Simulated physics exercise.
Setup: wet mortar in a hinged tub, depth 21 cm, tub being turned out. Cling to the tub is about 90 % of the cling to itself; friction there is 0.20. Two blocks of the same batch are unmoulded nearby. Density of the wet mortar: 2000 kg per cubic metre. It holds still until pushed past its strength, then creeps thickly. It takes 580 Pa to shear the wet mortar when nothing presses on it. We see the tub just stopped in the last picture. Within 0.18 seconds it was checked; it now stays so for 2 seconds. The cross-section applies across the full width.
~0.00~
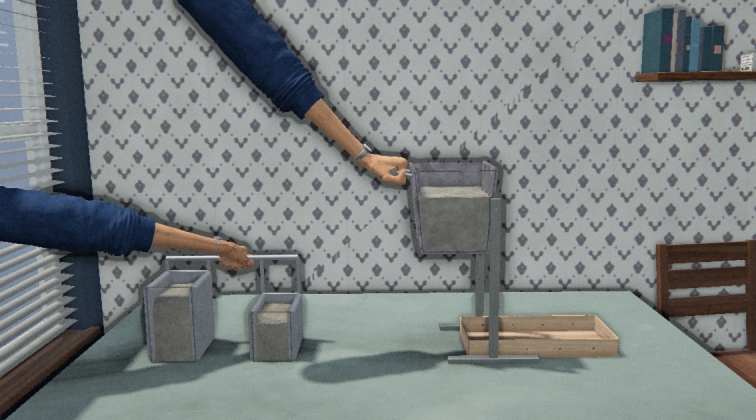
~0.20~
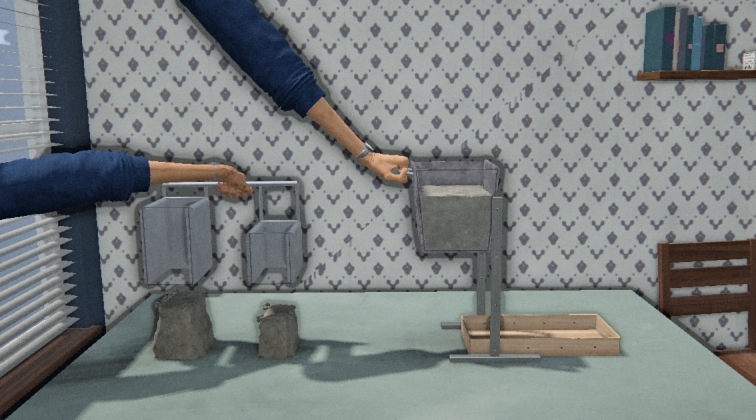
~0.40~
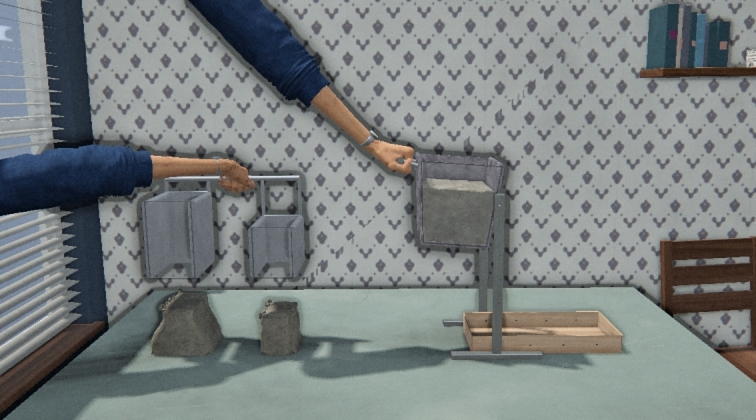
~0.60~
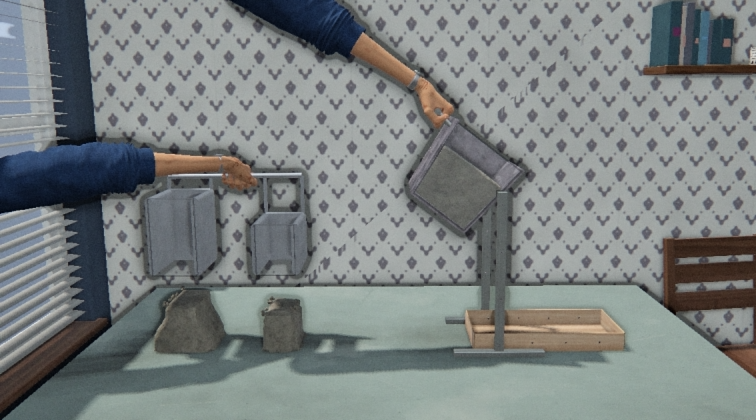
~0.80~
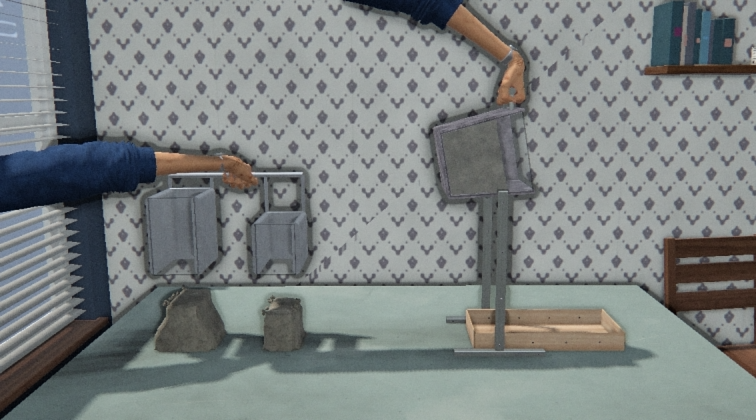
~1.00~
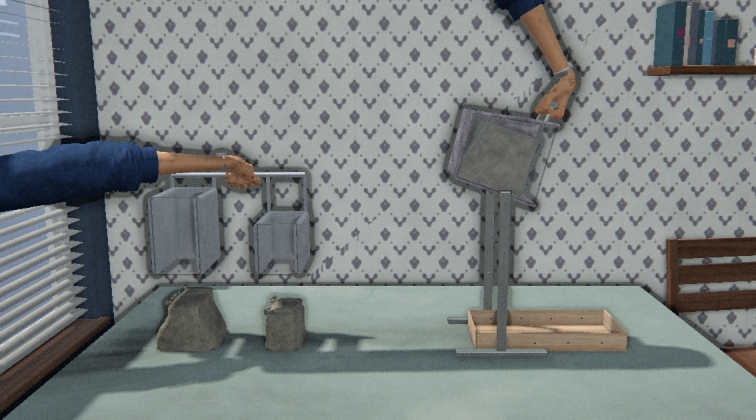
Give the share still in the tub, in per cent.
38 %.
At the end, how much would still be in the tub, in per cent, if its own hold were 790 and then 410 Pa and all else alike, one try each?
Roughly 40 % followed by roughly 35 %.
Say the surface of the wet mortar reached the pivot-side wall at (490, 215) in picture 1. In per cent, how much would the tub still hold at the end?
I'd say close to 45 % stays in the tub.
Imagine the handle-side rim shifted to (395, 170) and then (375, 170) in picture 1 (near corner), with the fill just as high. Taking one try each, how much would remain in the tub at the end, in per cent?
Remaining, try 1: Approx. 30 %; try 2: Approx. 25 %.
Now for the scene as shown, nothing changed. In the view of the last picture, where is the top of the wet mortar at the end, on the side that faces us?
About (463, 163).
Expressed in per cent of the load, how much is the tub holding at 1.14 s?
Around 80 per cent.
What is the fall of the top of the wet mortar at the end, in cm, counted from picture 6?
About 10 cm.
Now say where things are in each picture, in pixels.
In the first frame, handle-side rim at (416, 171), tilt 0 degrees; top of the wet mortar at (429, 196); blocks stand 17 cm, 11 cm (left to right).
In the second frame, handle-side rim at (417, 169), tilt 0 degrees; top of the wet mortar at (431, 195); blocks stand 15 cm, 11 cm (left to right).
In the third frame, handle-side rim at (423, 160), tilt 4 degrees; top of the wet mortar at (426, 188); blocks stand 13 cm, 11 cm (left to right).
In the fourth frame, handle-side rim at (459, 122), tilt 38 degrees; top of the wet mortar at (445, 148); blocks stand 13 cm, 11 cm (left to right).
In the fifth frame, handle-side rim at (523, 112), tilt 81 degrees; top of the wet mortar at (493, 122); blocks stand 13 cm, 11 cm (left to right).
In the sixth frame, handle-side rim at (558, 127), tilt 104 degrees; top of the wet mortar at (489, 124); blocks stand 13 cm, 11 cm (left to right).
After 1.14 s, the tub is at 105 degrees and holds 82 %.
After 1.31 s, the tub is at 105 degrees and holds 42 %.
After 1.48 s, the tub is at 105 degrees and holds 38 %.
After 1.65 s, the tub is at 105 degrees and holds 38 %.
After 3.00 s, at the end, the tub is at 105 degrees and holds 38 %.
